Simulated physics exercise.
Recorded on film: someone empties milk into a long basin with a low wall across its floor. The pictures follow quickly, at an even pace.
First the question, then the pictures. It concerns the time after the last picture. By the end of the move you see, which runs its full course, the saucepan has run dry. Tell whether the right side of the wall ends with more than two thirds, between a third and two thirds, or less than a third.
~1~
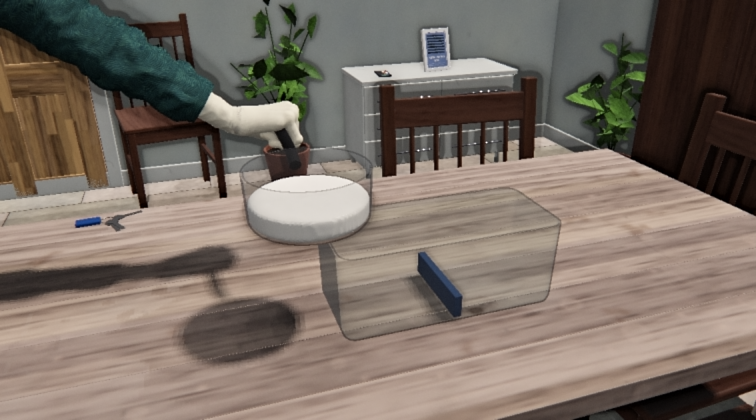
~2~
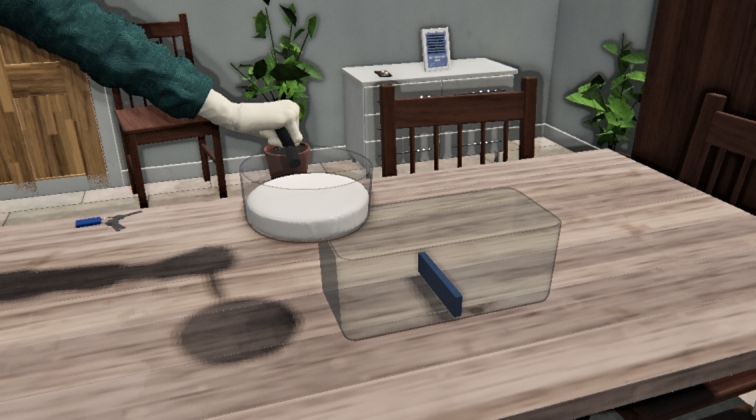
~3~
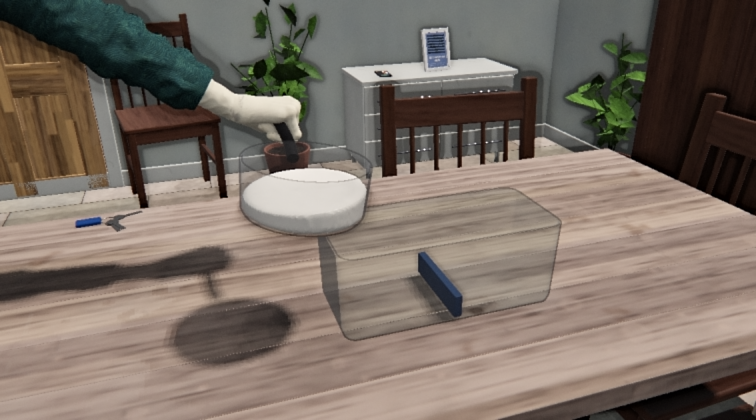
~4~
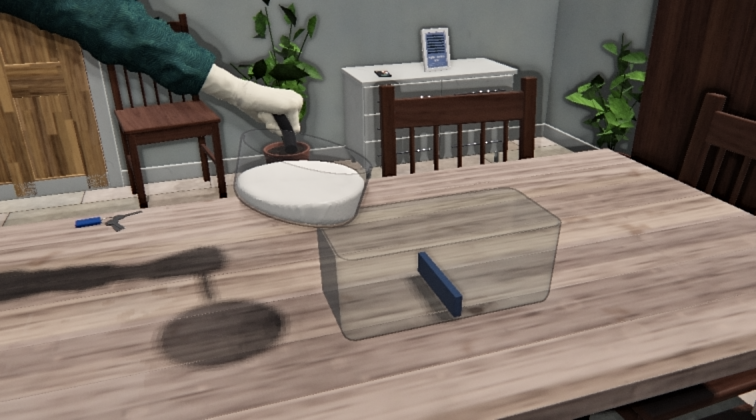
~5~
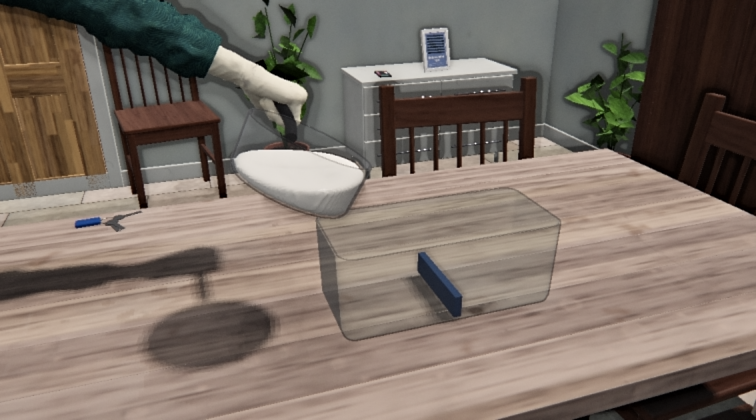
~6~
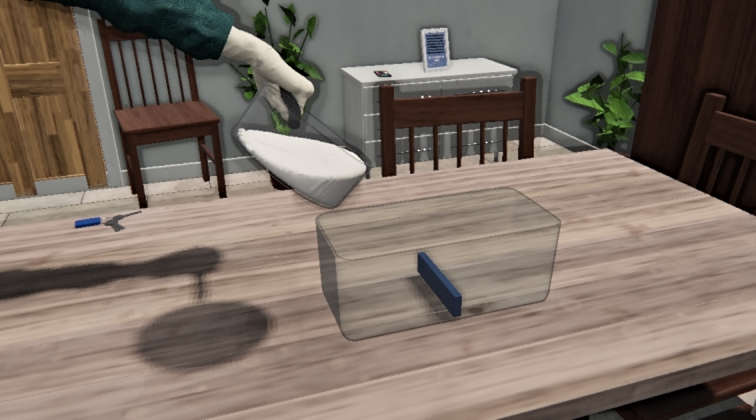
I predict a middling amount ends up right of the wall, one third up to two thirds.
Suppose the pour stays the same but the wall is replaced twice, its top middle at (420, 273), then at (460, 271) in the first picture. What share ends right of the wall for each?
70 per cent first, then 20 per cent.
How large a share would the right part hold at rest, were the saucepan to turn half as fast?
Roughly 35 percent.
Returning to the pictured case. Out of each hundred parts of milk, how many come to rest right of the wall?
50 %.
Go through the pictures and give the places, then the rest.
It leans 0°; its right rim is at (368, 162); the milk meets the walls at (247, 204) and (365, 188); the long basin's rim runs from (326, 238) to (537, 205); the wall's top is at (439, 274), in the first frame.
It leans 2°; its right rim is at (369, 162); the milk meets the walls at (246, 202) and (364, 186), in the second frame.
It leans 8°; its right rim is at (368, 162); the milk meets the walls at (242, 196) and (363, 180), in the third frame.
It leans 17°; its right rim is at (368, 162); the milk meets the walls at (236, 183) and (360, 173), in the fourth frame.
It leans 28°; its right rim is at (367, 163); the milk meets the walls at (233, 162) and (360, 166), in the fifth frame.
It leans 41°; its right rim is at (366, 163); the milk meets the walls at (238, 135) and (361, 157), in the sixth frame.
A moment on, the saucepan is tipped right over and 30 per cent is still to pour, 6 is left of the wall and 0 right of it.
Next, the saucepan is tipped right over and 4 per cent is still to pour, 24 is left of the wall and 63 right of it.
Then the saucepan is tipped right over and 0 per cent is still to pour, 34 is left of the wall and 49 right of it.
Later the saucepan is tipped right over and 1 per cent is still to pour, 44 is left of the wall and 49 right of it.
At rest 45 per cent lies left of the wall, 49 right of it and 6 outside.
